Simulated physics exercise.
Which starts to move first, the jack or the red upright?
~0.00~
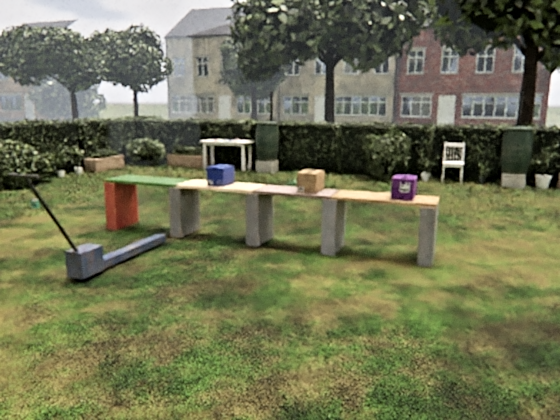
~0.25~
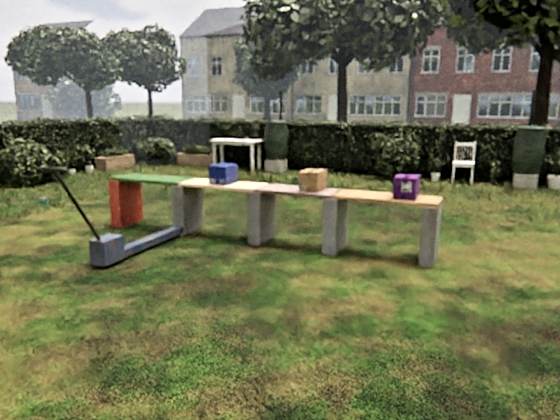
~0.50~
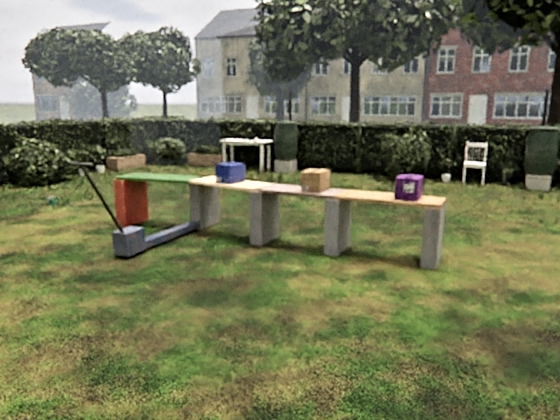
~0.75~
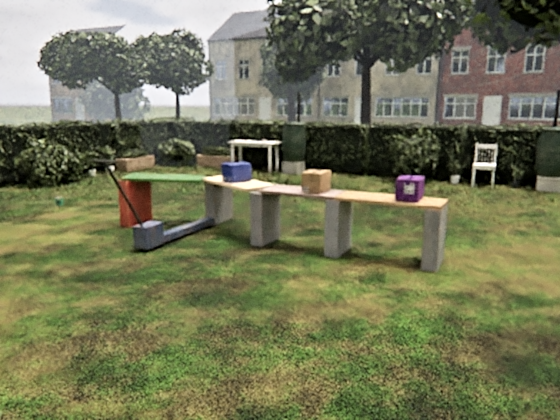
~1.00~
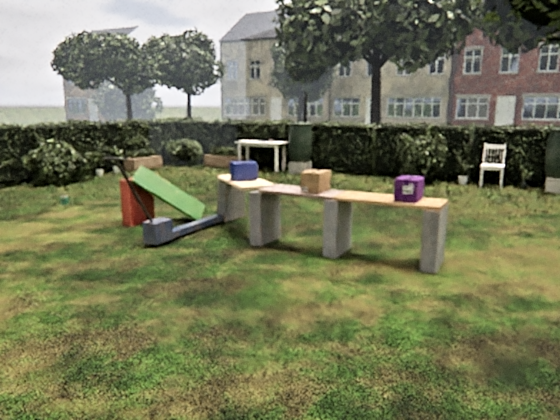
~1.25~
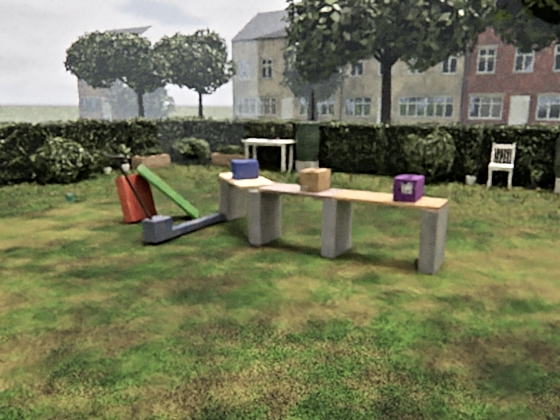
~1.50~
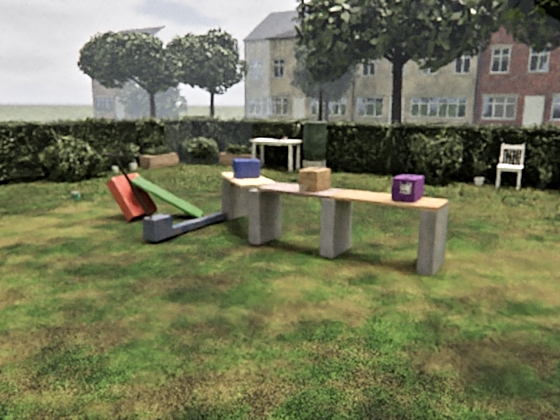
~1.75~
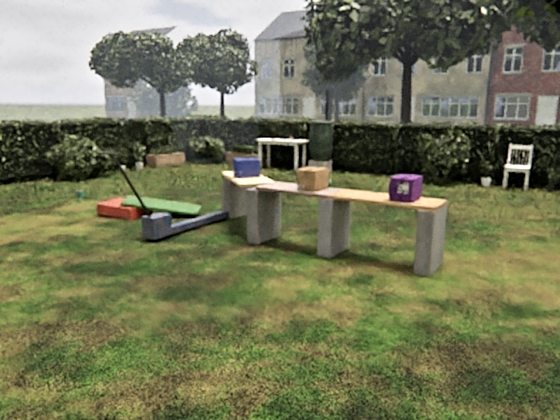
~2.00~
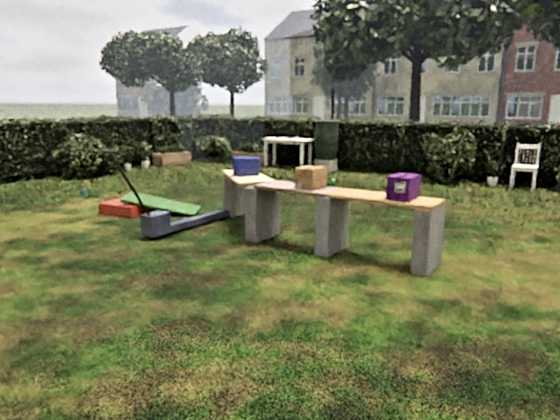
The jack starts to move first. The red upright stays standing until later, when it begins to lean after the green board has dropped at one end.
